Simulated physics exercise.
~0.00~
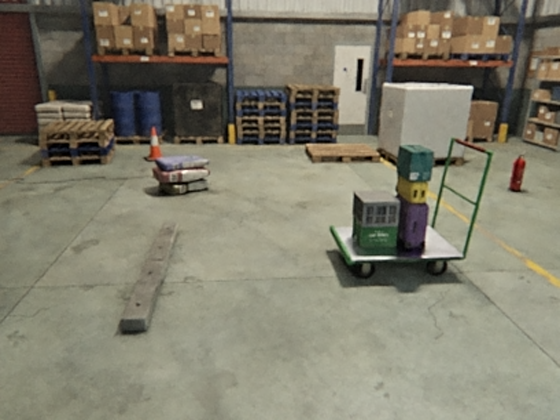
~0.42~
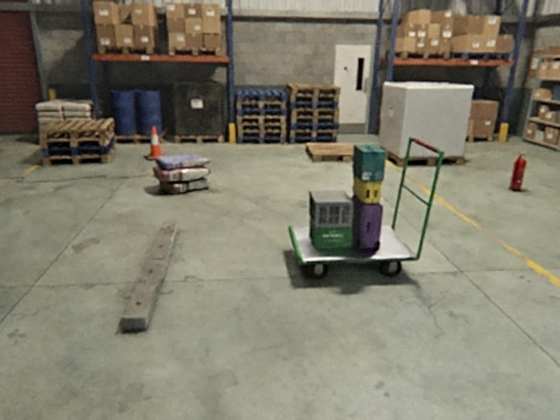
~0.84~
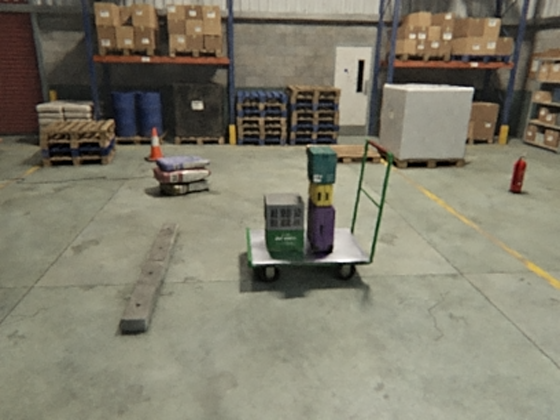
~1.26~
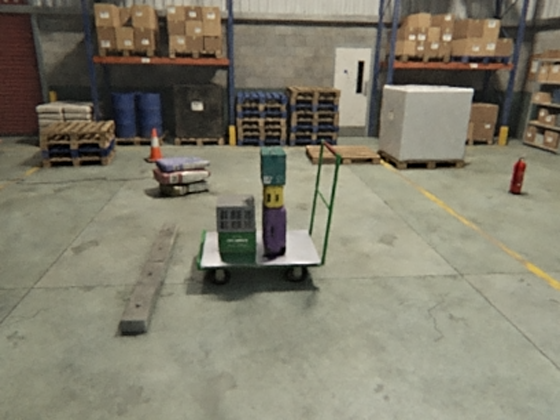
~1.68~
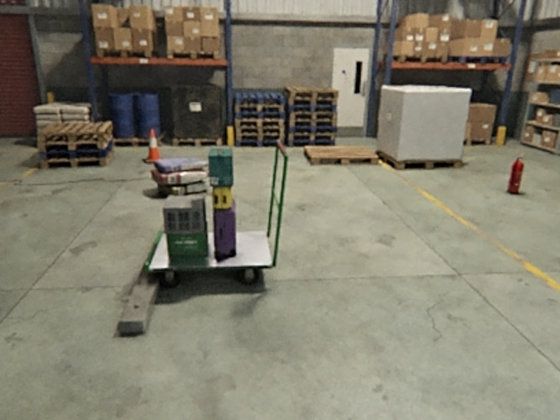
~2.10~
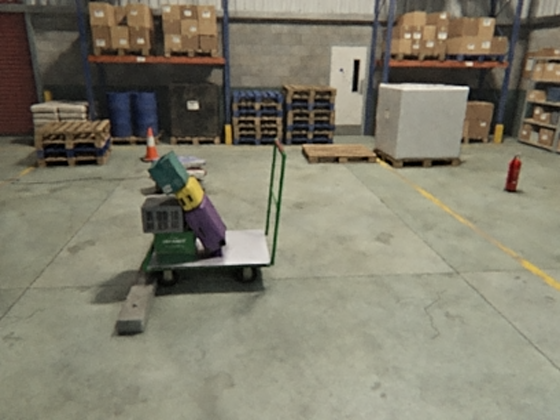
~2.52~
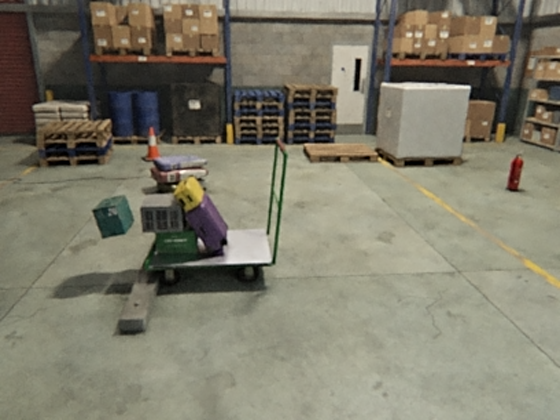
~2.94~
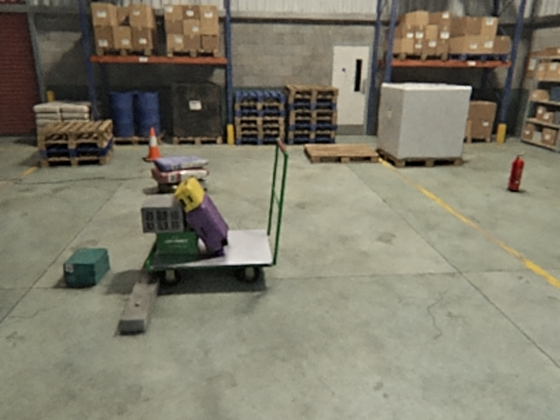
We see a cart stacked with crates and boxes roll left across a warehouse floor until it stops at a low beam; the stack tips forward, the teal box tumbles to the floor beyond the beam, and the purple and yellow pieces stay leaning against the grey crate aboard.
